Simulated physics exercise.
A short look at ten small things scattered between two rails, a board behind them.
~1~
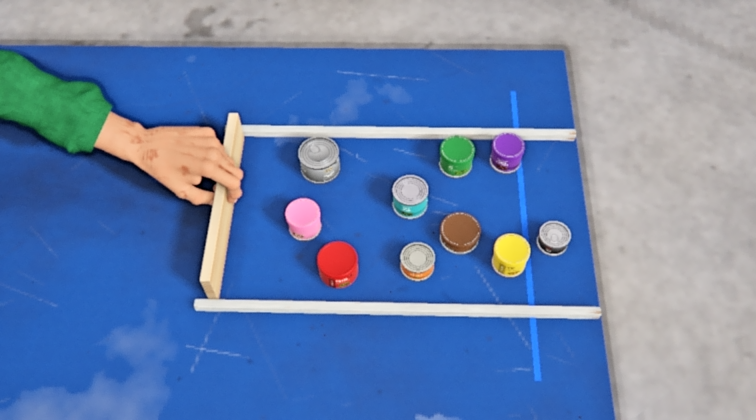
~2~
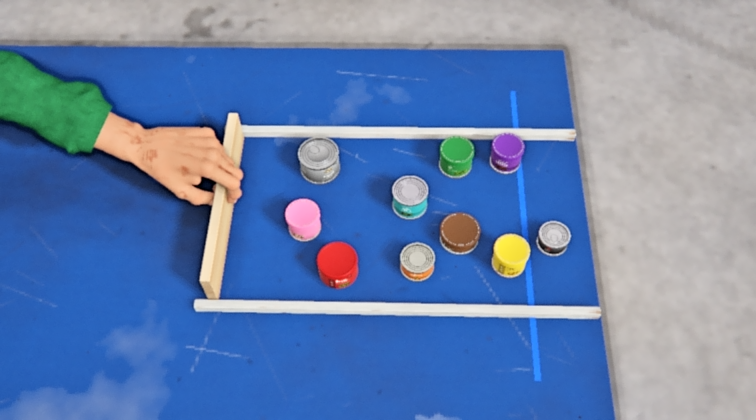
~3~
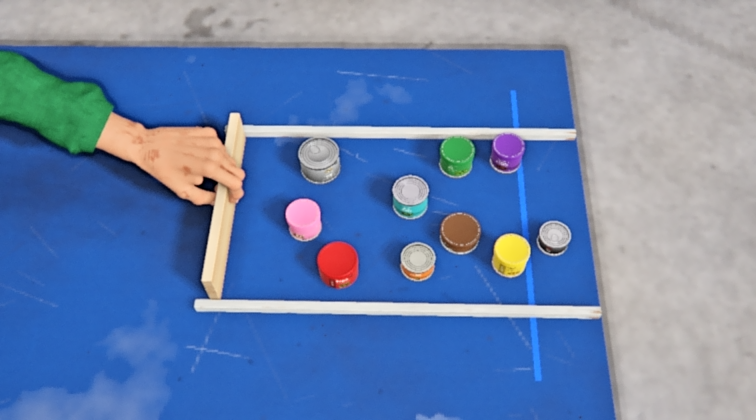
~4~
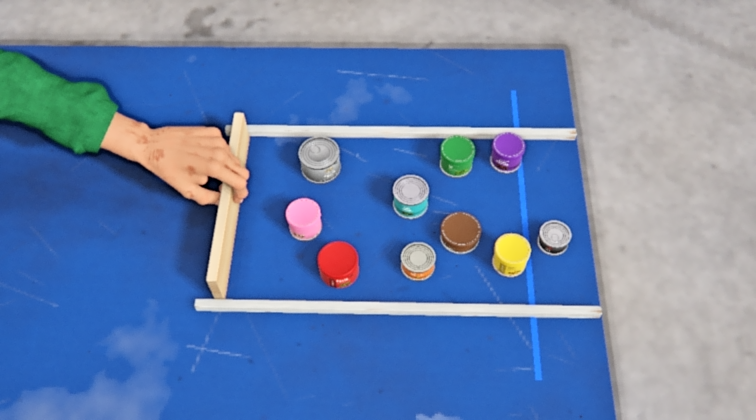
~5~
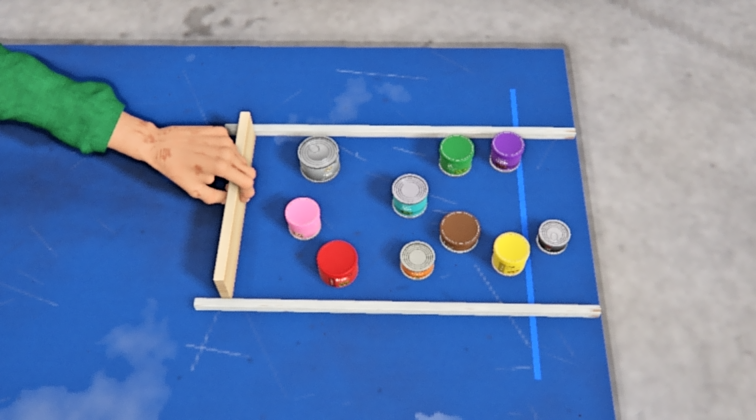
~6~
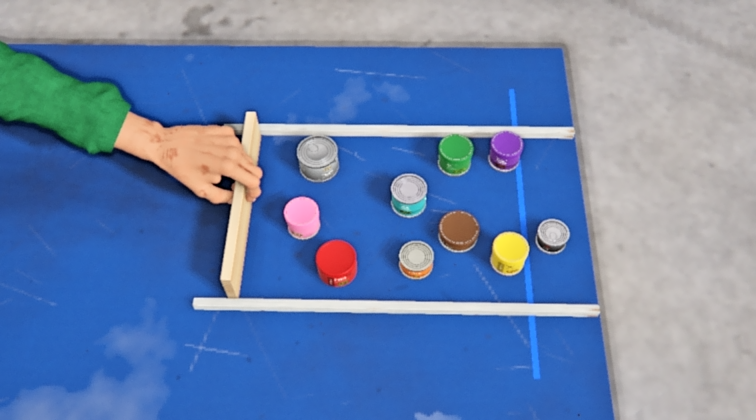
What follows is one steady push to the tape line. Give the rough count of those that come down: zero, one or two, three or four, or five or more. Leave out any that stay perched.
As it turns out, the number that fall off is three or four.
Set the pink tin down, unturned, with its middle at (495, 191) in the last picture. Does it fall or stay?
From there it remains up.
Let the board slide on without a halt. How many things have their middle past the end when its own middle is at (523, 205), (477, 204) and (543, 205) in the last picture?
Place by place, 3, 0 and 6.
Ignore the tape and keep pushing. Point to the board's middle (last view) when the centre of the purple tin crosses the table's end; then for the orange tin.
Near (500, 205) and (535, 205).
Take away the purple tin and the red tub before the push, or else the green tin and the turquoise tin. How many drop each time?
The counts: 1 and 2.
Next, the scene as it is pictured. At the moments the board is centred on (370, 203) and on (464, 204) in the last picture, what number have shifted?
4 and 10.
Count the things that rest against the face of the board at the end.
That makes 4.
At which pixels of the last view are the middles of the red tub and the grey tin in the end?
Near (550, 282) and (540, 165).
Early on, none off yet; black tin at rest near (552, 237); purple tin at rest near (505, 152); yellow pot at rest near (509, 254).
A while later, none off yet; black tin travelled about its own width near (573, 230); purple tin travelled about its own width near (554, 143); yellow pot travelled about its own width near (559, 250).
Finally, the number that fall off is three or four; lost, yellow pot, purple tin and black tin.
